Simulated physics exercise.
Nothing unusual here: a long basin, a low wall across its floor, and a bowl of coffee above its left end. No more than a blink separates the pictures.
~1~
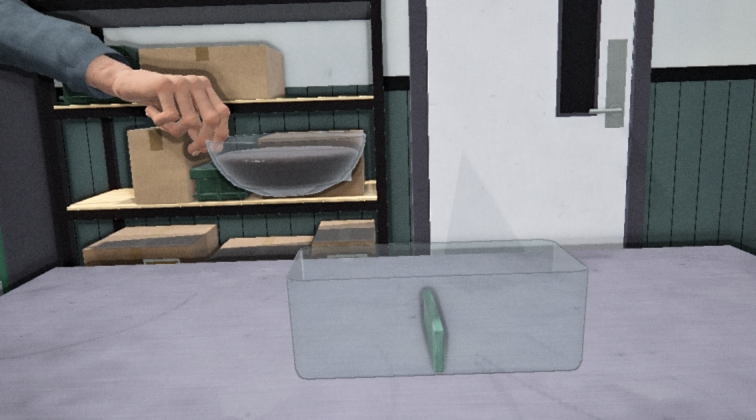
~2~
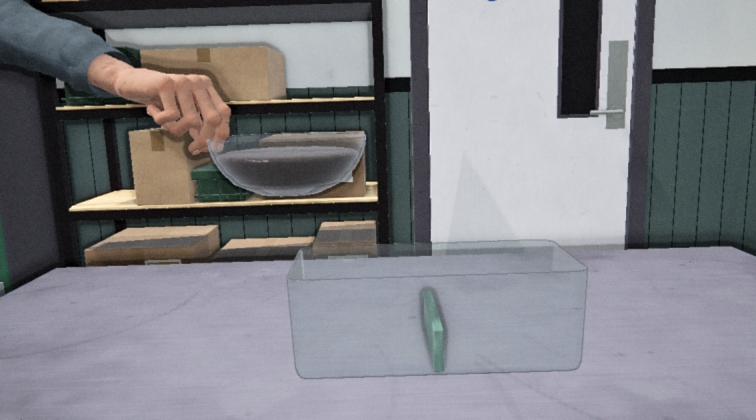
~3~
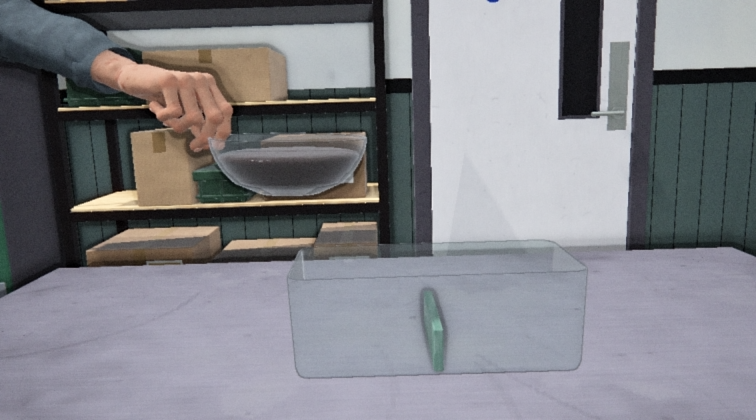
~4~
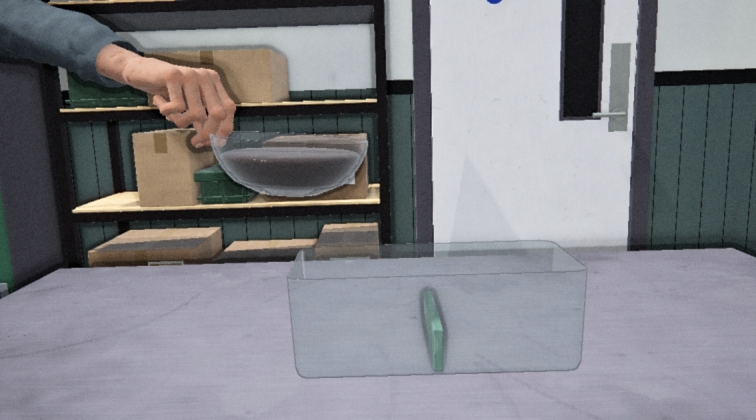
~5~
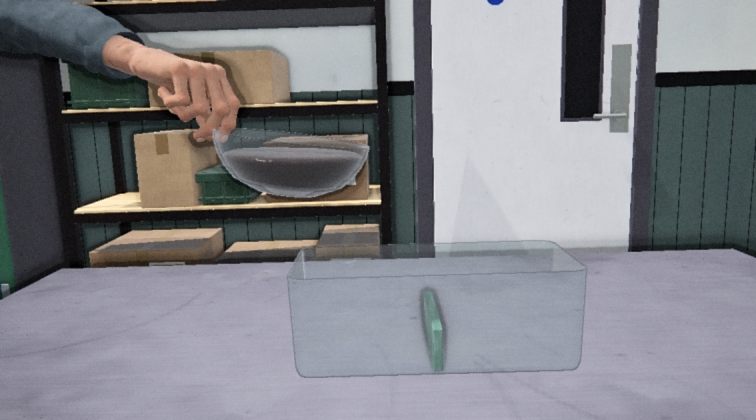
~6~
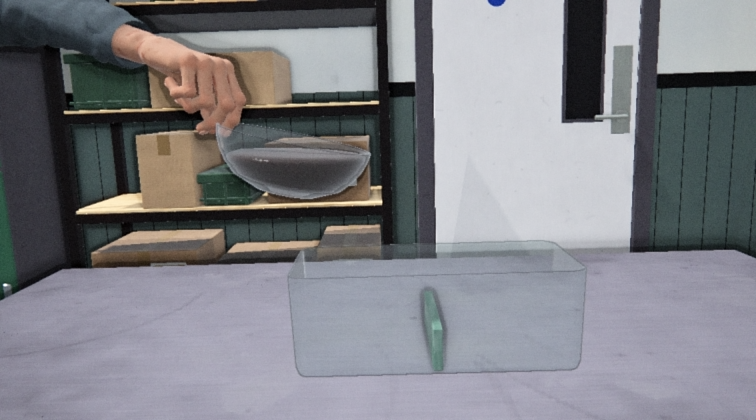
A hand holding a glass bowl of dark liquid above a clear basin's left end, slowly tilting it slightly to the right.
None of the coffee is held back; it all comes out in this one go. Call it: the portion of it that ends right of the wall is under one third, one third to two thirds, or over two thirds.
Under one third.
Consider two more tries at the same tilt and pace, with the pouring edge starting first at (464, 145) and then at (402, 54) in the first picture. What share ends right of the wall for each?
The first start gives some 95 %, the second some 80 %.
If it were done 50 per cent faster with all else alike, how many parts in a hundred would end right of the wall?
10 per cent or thereabouts.
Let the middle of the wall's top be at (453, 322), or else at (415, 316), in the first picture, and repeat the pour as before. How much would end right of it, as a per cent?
The first one comes to 10 percent, while the second comes to 50 percent.
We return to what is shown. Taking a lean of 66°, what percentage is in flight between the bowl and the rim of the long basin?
35 %.
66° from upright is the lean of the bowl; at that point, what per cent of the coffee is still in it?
30 per cent or so.
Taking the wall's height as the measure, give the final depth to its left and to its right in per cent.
The left reads 50 in a hundred and the right 10 in a hundred.
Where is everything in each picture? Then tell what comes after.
In the first picture, tilt 0°; pouring edge (365, 136); surface from (219, 155) to (359, 150); the long basin's rim runs from (294, 264) to (570, 255); the wall's top is at (433, 310).
In the second picture, tilt 1°; pouring edge (365, 137); surface from (220, 155) to (360, 151).
In the third picture, tilt 2°; pouring edge (366, 140); surface from (221, 154) to (360, 153).
In the fourth picture, tilt 5°; pouring edge (367, 144); surface from (223, 153) to (362, 154).
In the fifth picture, tilt 9°; pouring edge (368, 149); surface from (226, 152) to (364, 156).
In the sixth picture, tilt 14°; pouring edge (369, 156); surface from (229, 152) to (366, 156).
A moment on, the bowl is tipped part way and 31 per cent is still to pour, 27 is left of the wall and 8 right of it.
Next, the bowl is tipped on its side and 0 per cent is still to pour, 83 is left of the wall and 14 right of it.
Then the bowl is tipped right over and 0 per cent is still to pour, 84 is left of the wall and 15 right of it.
Later the bowl is tipped right over and 0 per cent is still to pour, 84 is left of the wall and 15 right of it.
At rest 84 per cent lies left of the wall, 15 right of it and 1 outside.
